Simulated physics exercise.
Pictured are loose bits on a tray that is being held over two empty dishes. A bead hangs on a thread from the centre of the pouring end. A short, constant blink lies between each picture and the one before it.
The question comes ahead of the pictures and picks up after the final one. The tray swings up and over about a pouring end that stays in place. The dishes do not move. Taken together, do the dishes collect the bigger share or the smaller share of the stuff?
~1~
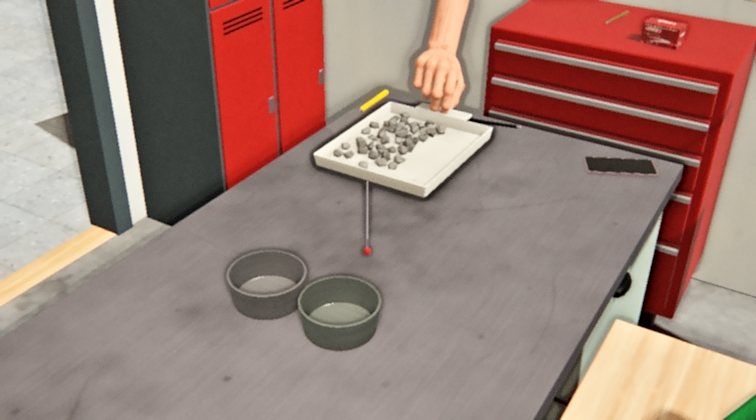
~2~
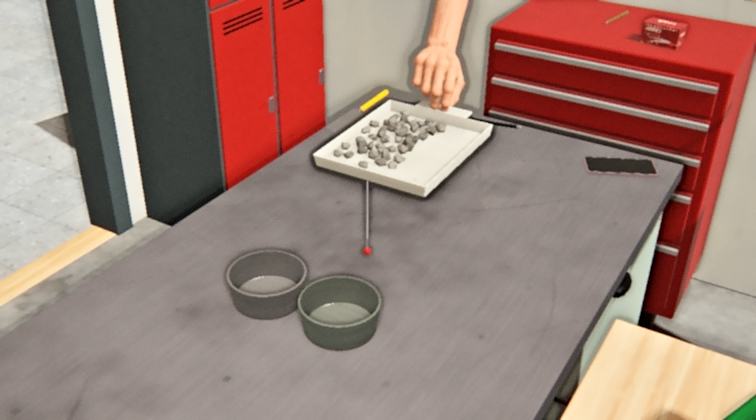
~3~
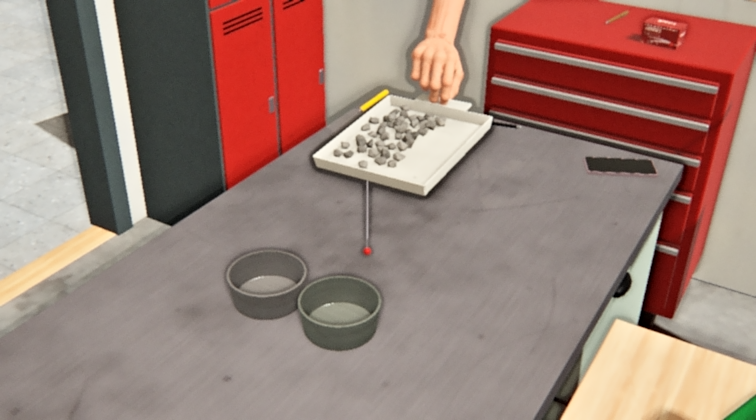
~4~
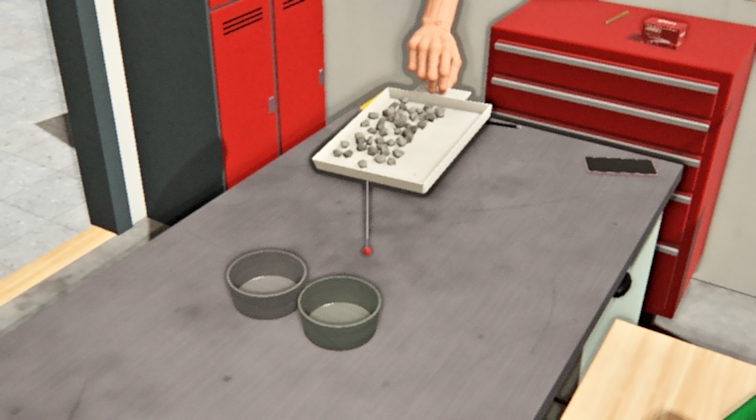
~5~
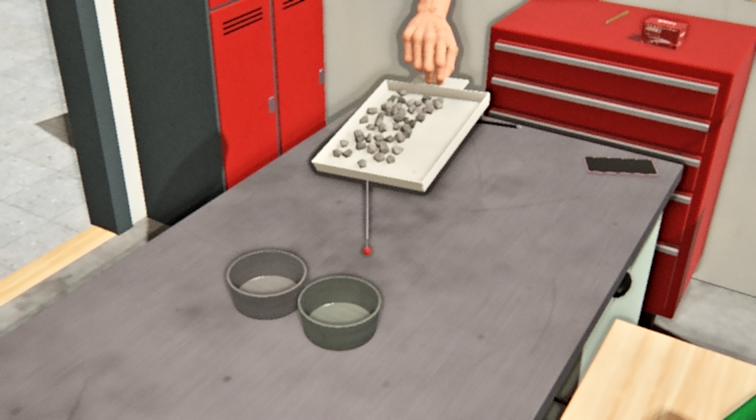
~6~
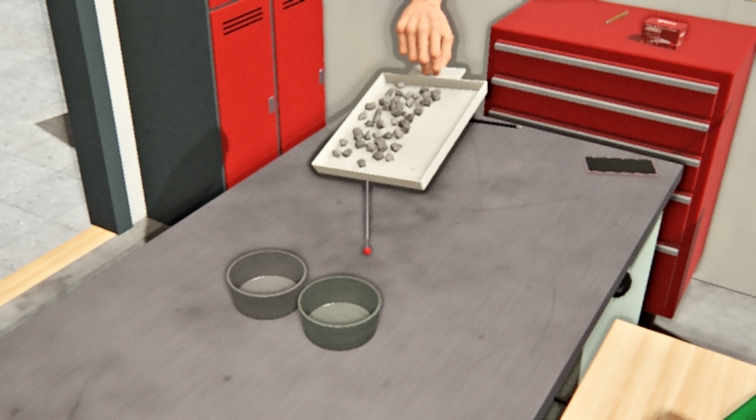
The smaller share.
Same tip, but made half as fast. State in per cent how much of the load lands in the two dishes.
Roughly 10 percent, give or take.
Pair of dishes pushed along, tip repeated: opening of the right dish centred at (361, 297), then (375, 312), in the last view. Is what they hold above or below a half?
First try: A minority; second try: A minority.
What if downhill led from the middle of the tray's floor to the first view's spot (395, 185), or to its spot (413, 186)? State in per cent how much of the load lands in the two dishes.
I'd say roughly 20 percent with the first slope, 0 percent with the other.
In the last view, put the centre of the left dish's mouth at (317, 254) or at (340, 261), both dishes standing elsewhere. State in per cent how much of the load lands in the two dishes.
Trial 1 around 100 percent, trial 2 around 60 percent.
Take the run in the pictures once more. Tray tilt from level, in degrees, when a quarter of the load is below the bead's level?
The angle is roughly 95° at that point.
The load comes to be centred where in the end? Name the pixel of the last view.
Last view, resting centre - approx. (315, 276).
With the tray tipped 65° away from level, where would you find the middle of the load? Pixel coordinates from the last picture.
Around (342, 152).
Soon after the last picture, tray tipped steeply; nearly all on the tray; a stray few in the air.
A little later, tray tipped past a quarter turn; about a third on the tray; a stray few in the right dish; about a third outside both; about a quarter in the air.
Later still, tray tipped past a quarter turn; a stray few in the right dish; nearly all outside both.
At rest, tray tipped past a quarter turn; a stray few in the right dish; none in the left dish; nearly all outside both.
